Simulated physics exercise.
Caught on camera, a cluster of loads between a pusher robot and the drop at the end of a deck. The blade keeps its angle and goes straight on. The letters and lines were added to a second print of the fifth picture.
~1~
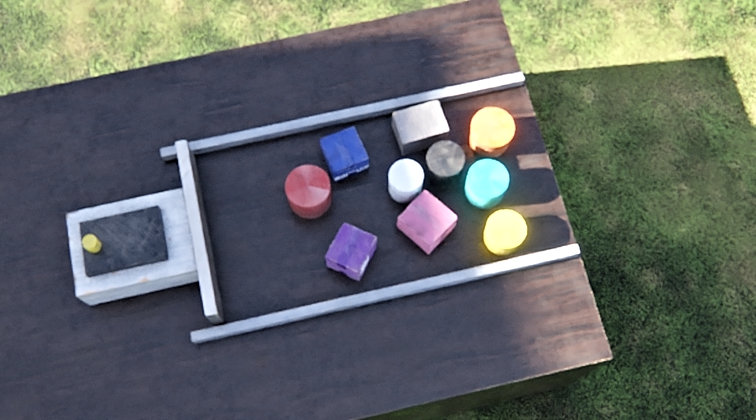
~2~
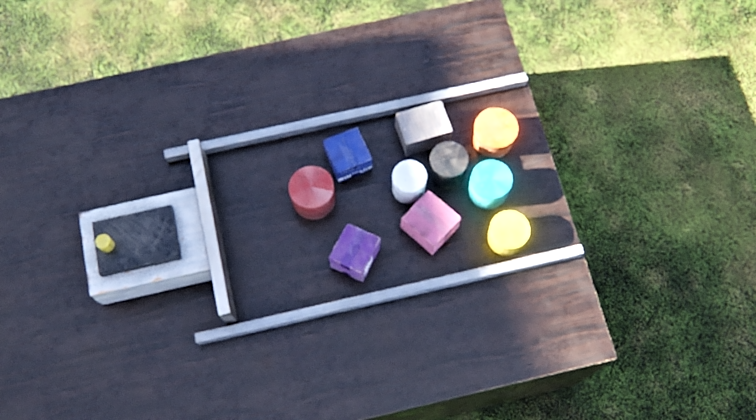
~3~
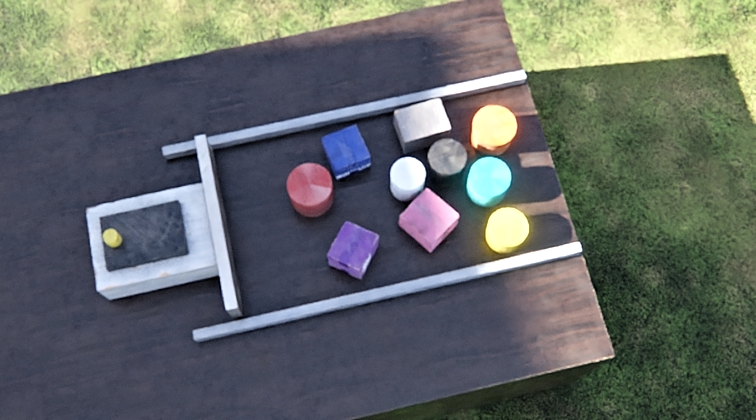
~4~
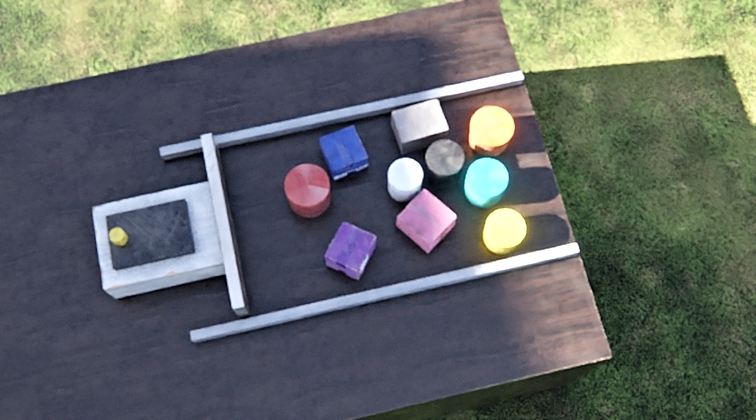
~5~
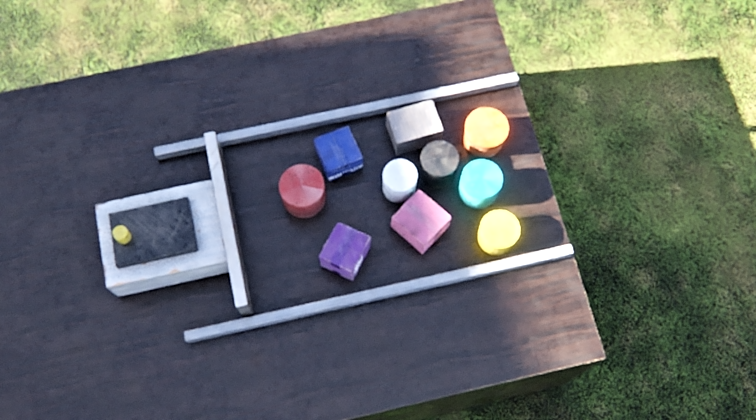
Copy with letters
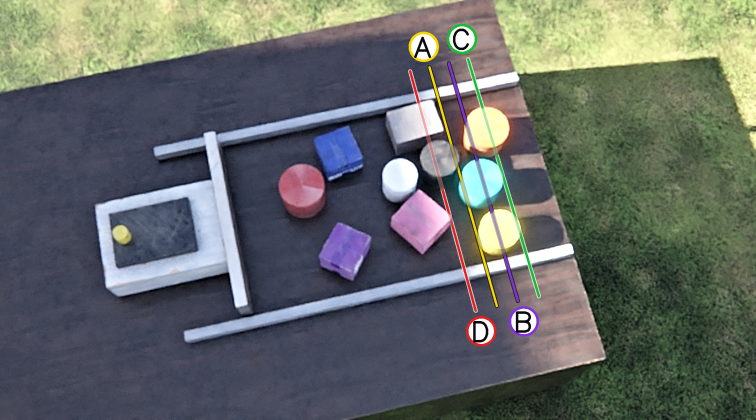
A white pusher robot slides slightly right toward a cluster of colourful blocks and cylinders.
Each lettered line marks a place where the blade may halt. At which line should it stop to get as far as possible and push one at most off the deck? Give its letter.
No farther than D.
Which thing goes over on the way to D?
It is the orange pail.
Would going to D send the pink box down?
By then, no.
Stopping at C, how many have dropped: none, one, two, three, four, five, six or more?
By then, six or more.
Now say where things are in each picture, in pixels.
The first picture shows pink box (427, 222); yellow pail (505, 233); red canister (309, 192).
The second picture shows robot (142, 239); black canister (448, 166).
The third picture shows robot (149, 234); blue parcel (346, 152).
The fourth picture shows robot (156, 232); turquoise canister (486, 184).
The fifth picture shows robot (159, 230); white canister (399, 181); pink box (421, 222); yellow pail (498, 233).
On the marked copy, A at (462, 181); B at (482, 177); C at (502, 172); D at (441, 185).
Taking D. A third of the way, robot (239, 213); blue parcel (345, 151); red canister (329, 187).
Two thirds of the way, robot (317, 196); orange pail (491, 127); black canister (464, 152).
When it is over, robot (377, 183); orange pail over the edge; turquoise canister (537, 171); one fallen.
As for the rest, A drops three; B drops three; C drops six.
